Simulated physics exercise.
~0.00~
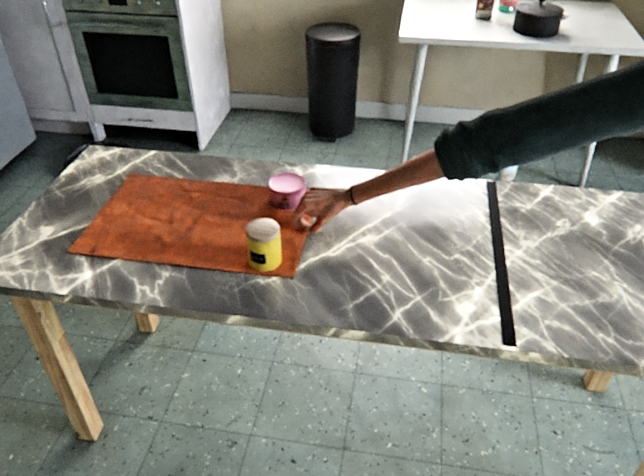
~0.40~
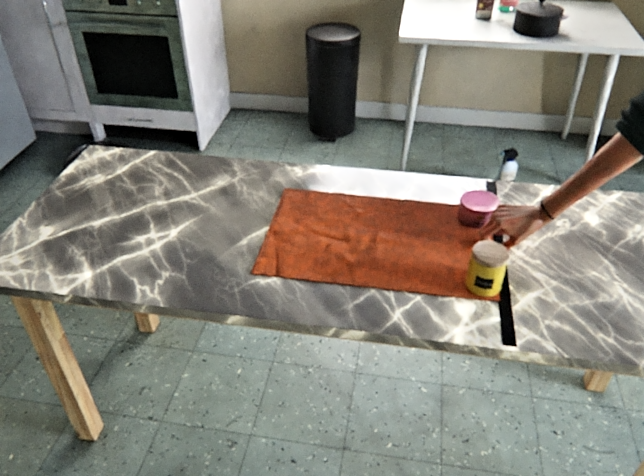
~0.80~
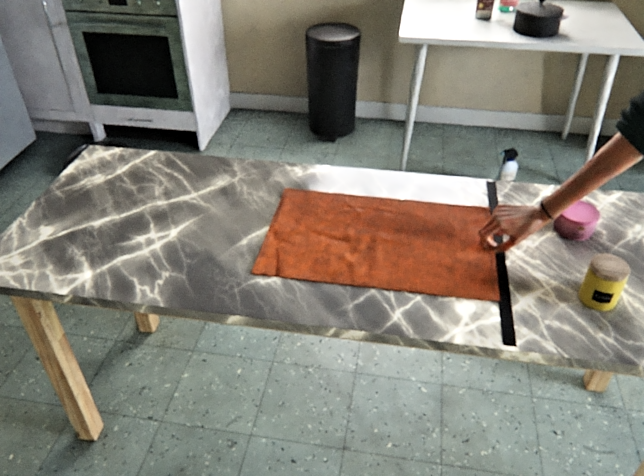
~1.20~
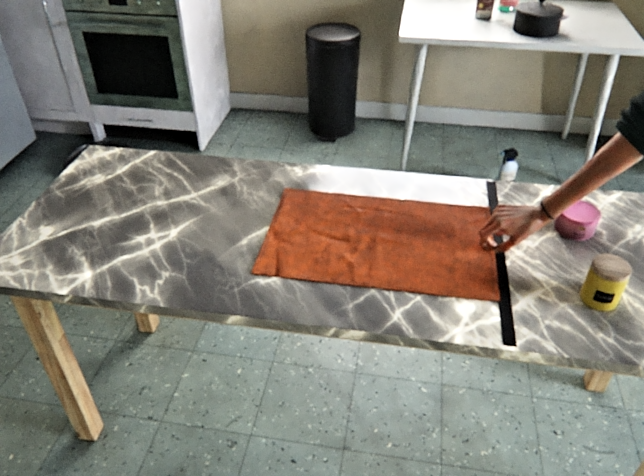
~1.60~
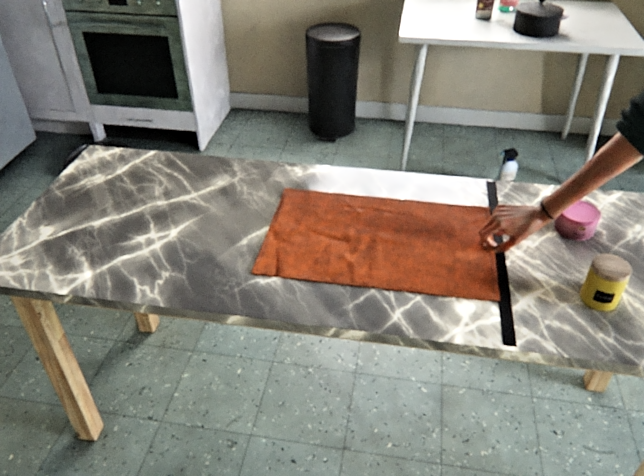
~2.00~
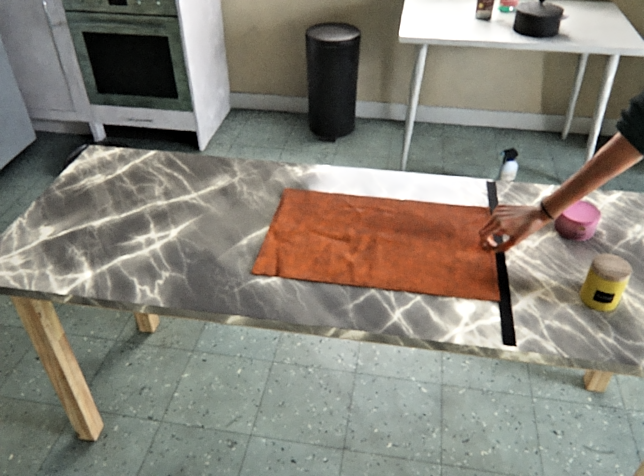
At first, an orange cloth lies toward the left of a marble-patterned table, with a yellow jar and a pink tub standing near its right edge, where a hand grips it. The hand drags the cloth to the right, carrying both containers toward a strip of black tape. The cloth stops with its edge at the tape, but the jar and tub slide off the front and carry on past the line. Both come to rest, still upright, on the bare tabletop to the right. The cloth lies still, with the hand remaining at its edge.
